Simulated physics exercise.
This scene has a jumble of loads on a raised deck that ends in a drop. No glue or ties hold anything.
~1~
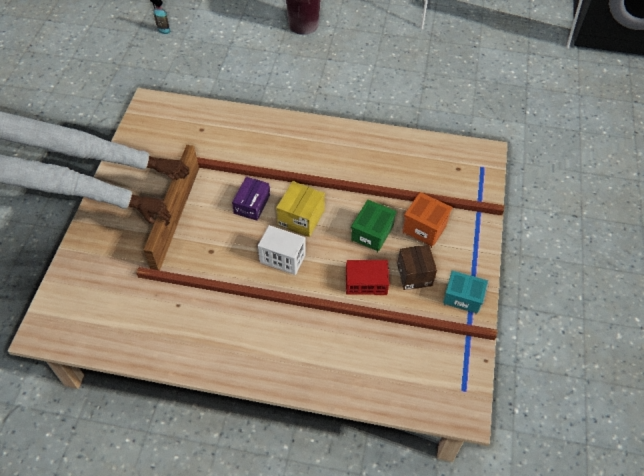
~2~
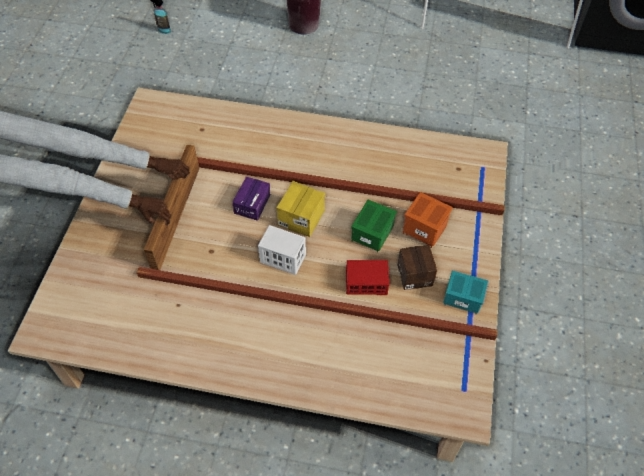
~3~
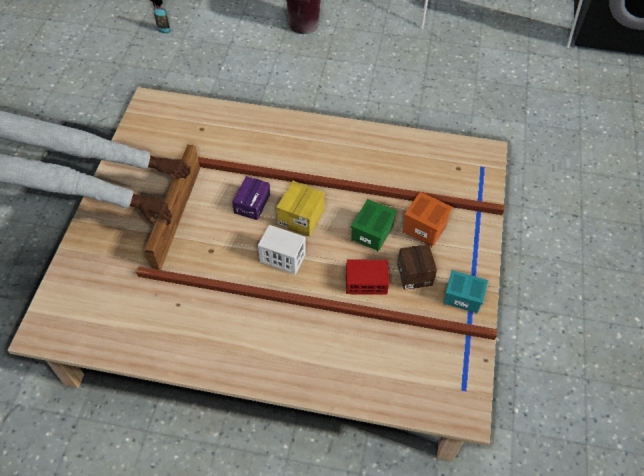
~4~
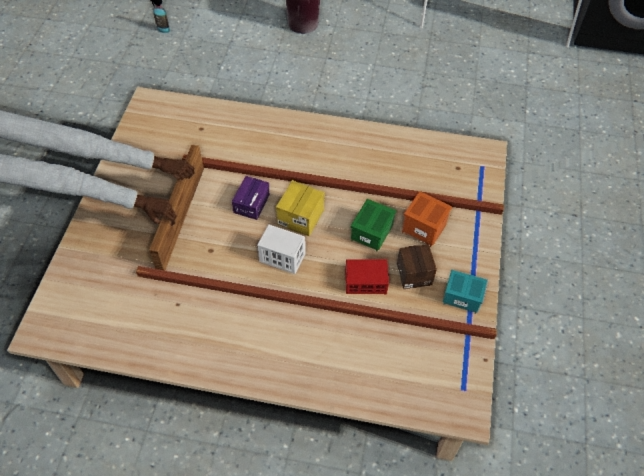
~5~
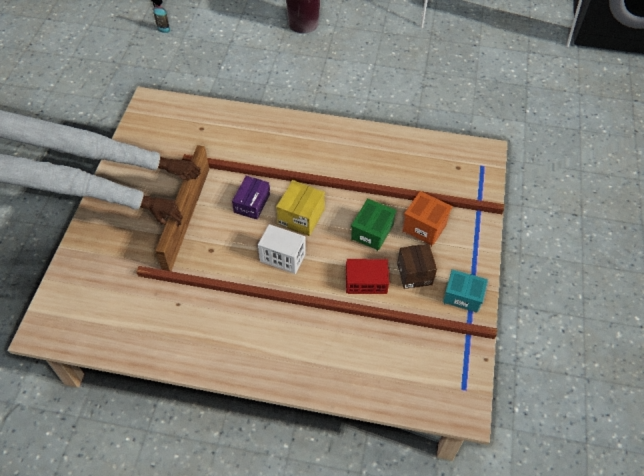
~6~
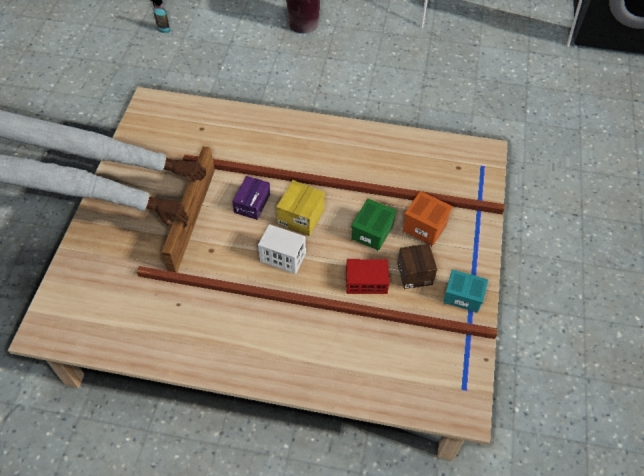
The footage shows two grey-sleeved arms holding a wooden plank at the left of a table between two rails, then sliding it slightly right toward eight colourful boxes, which stay still, with the turquoise one over a blue line.
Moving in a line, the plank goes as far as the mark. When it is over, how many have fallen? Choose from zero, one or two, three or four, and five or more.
When it is over, five or more have fallen.
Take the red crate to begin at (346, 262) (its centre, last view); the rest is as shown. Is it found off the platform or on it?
It drops over the edge from there.
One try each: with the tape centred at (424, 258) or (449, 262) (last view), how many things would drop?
Result, try by try: 3, 5.
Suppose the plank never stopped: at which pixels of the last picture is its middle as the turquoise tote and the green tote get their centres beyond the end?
Roughly (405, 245); roughly (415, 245).
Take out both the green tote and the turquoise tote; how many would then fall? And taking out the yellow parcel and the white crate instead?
4 in the first case, 3 in the second.
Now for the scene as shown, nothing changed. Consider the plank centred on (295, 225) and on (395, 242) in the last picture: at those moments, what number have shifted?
Moved so far: 4, then 8.
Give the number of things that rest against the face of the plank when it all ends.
Count: 2.
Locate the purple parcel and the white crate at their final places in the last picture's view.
Okay, so first (492, 235), and next (495, 282).
Early on, none off yet; turquoise tote at rest near (465, 292); orange tote at rest near (427, 219); brown box at rest near (417, 266).
A while later, none off yet; turquoise tote travelled a little near (472, 292); orange tote travelled well along near (496, 226); brown box travelled about its own width near (438, 267).
Finally, the number that fall off is five or more; lost, yellow parcel, green tote, red crate, brown box, orange tote and turquoise tote.
